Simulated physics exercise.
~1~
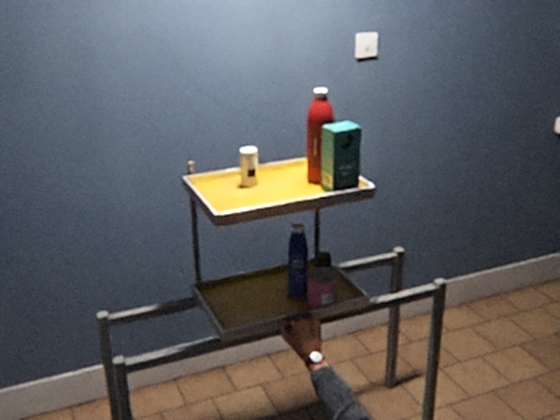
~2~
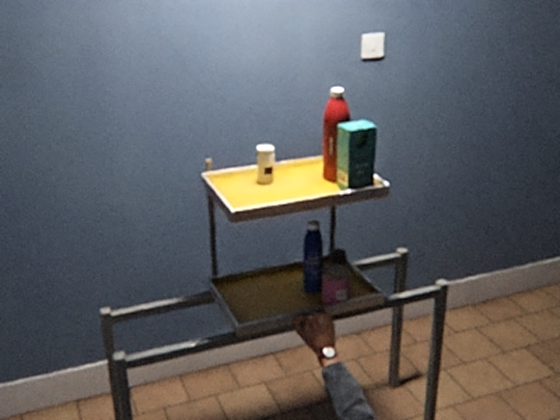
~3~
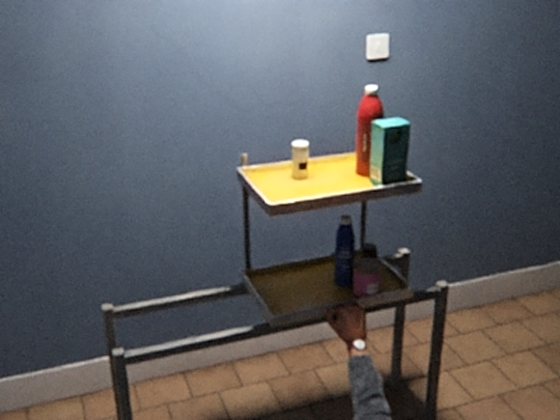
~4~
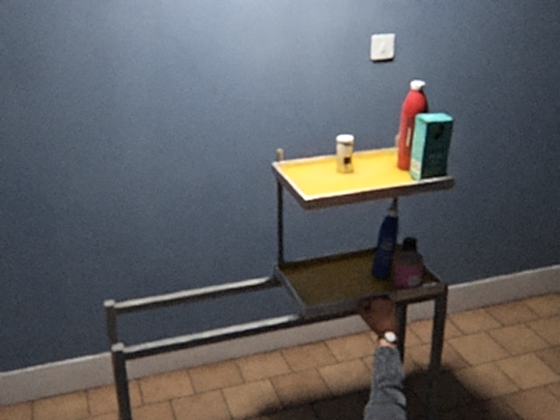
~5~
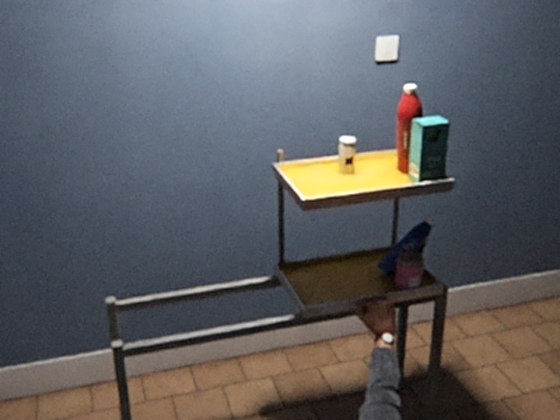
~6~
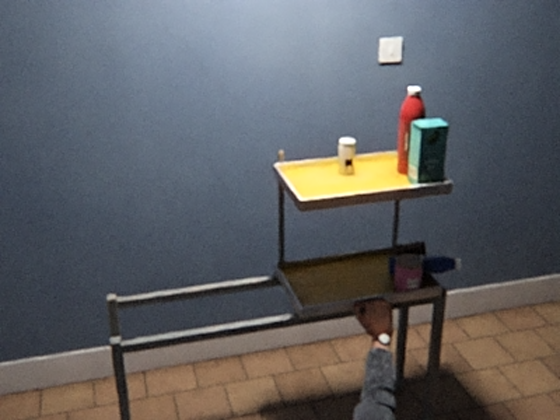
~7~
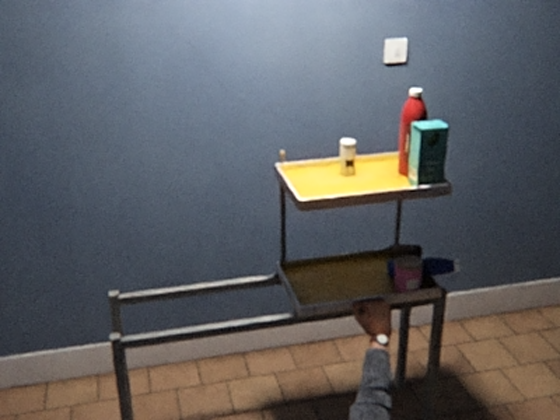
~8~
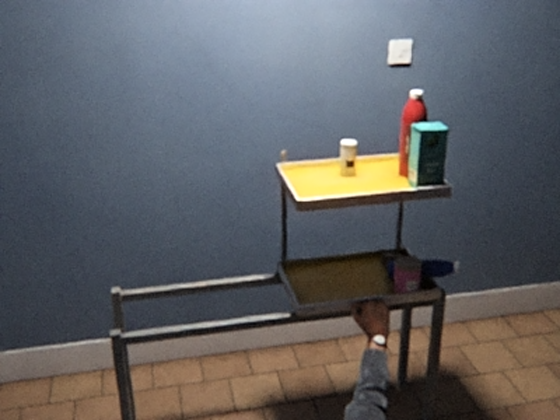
A two-tier tray on a metal stand, held by a hand at its lower front edge, slides right before a blue wall with a white switch, above a tiled floor, seen from the front and slightly above. The yellow upper shelf carries a white shaker at left and a red bottle beside a turquoise carton at right, while a blue bottle and a pink jar stand on the dark lower shelf. As the tray reaches the right end and halts, the blue bottle tilts rightward, then topples behind the jar. It ends on its side, with the others named still upright.
